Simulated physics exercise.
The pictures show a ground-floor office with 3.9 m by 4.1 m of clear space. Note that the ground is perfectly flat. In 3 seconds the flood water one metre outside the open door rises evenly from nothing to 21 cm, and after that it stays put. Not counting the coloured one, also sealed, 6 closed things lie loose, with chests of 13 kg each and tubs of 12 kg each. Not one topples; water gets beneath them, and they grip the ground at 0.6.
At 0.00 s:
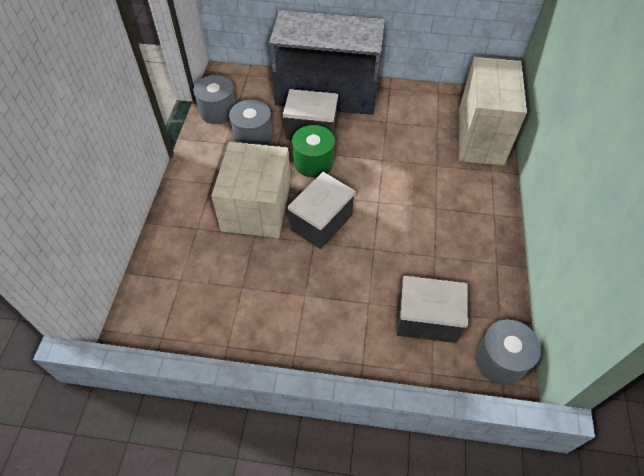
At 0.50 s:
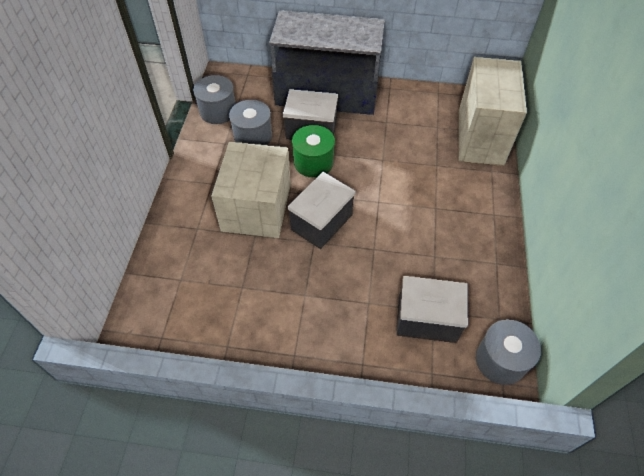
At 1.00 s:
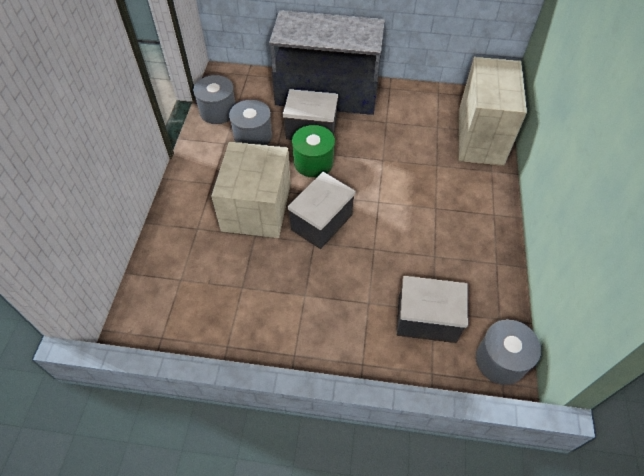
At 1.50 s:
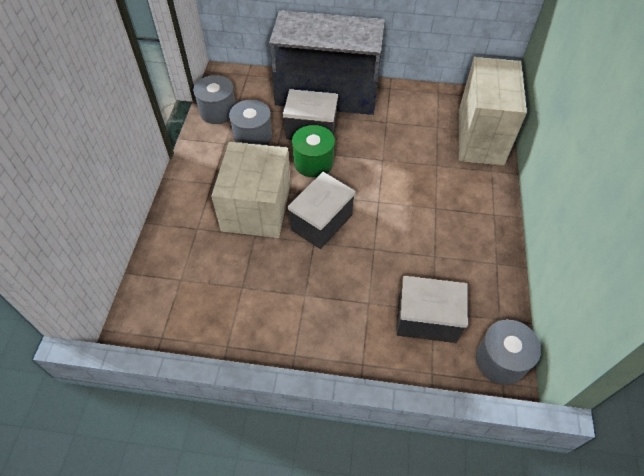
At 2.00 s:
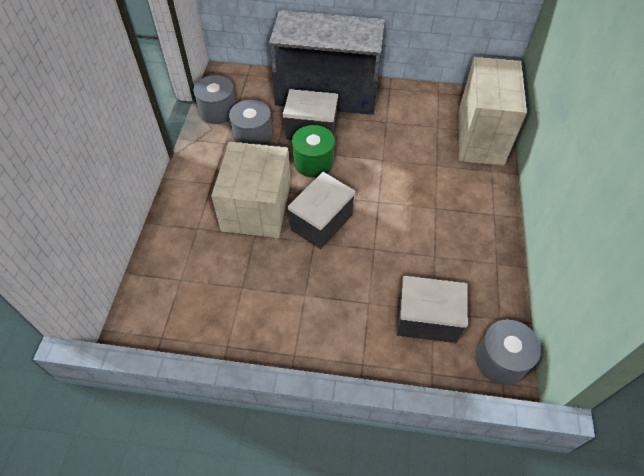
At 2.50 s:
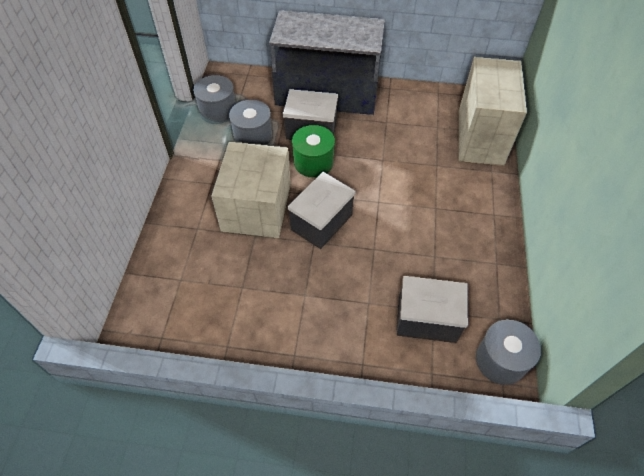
Water creeping through a doorway at upper left onto a brown tiled floor, while a green tub, grey tubs and blocks stay still.
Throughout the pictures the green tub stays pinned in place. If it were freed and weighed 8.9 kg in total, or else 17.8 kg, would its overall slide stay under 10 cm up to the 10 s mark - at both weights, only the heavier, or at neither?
At neither.
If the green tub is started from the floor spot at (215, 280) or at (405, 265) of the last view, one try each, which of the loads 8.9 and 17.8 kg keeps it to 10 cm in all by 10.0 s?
Note, in order: Both OK; heavier only OK.
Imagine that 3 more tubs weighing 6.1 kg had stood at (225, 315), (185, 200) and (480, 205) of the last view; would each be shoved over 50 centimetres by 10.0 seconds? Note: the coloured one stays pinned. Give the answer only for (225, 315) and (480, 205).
In that order: Within it, beyond it.
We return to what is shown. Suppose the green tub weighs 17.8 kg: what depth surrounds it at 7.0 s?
Roughly 7 cm.
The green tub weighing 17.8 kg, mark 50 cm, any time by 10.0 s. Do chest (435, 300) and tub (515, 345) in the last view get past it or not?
In turn: Below, below.
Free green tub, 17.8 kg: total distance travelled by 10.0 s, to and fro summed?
It covers some 50 cm altogether.
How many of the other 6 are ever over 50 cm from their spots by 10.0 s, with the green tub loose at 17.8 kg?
All told, that gives 4.
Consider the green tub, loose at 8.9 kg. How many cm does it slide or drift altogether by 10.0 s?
Around 400 cm in total.
After 3.5 s the green tub would be 0 cm from its start with 8.9 kg and 0 cm from its start with 17.8 kg; 3 cm of water round it then.
After 4.5 s the green tub would be 43 cm from its start with 8.9 kg and 6 cm from its start with 17.8 kg; 7 cm of water round it then.
After 7.0 s the green tub would be 180 cm from its start with 8.9 kg and 39 cm from its start with 17.8 kg; 7 cm of water round it then.
After 10.0 s the green tub would be 165 cm from its start with 8.9 kg and 45 cm from its start with 17.8 kg; 7 cm of water round it then.
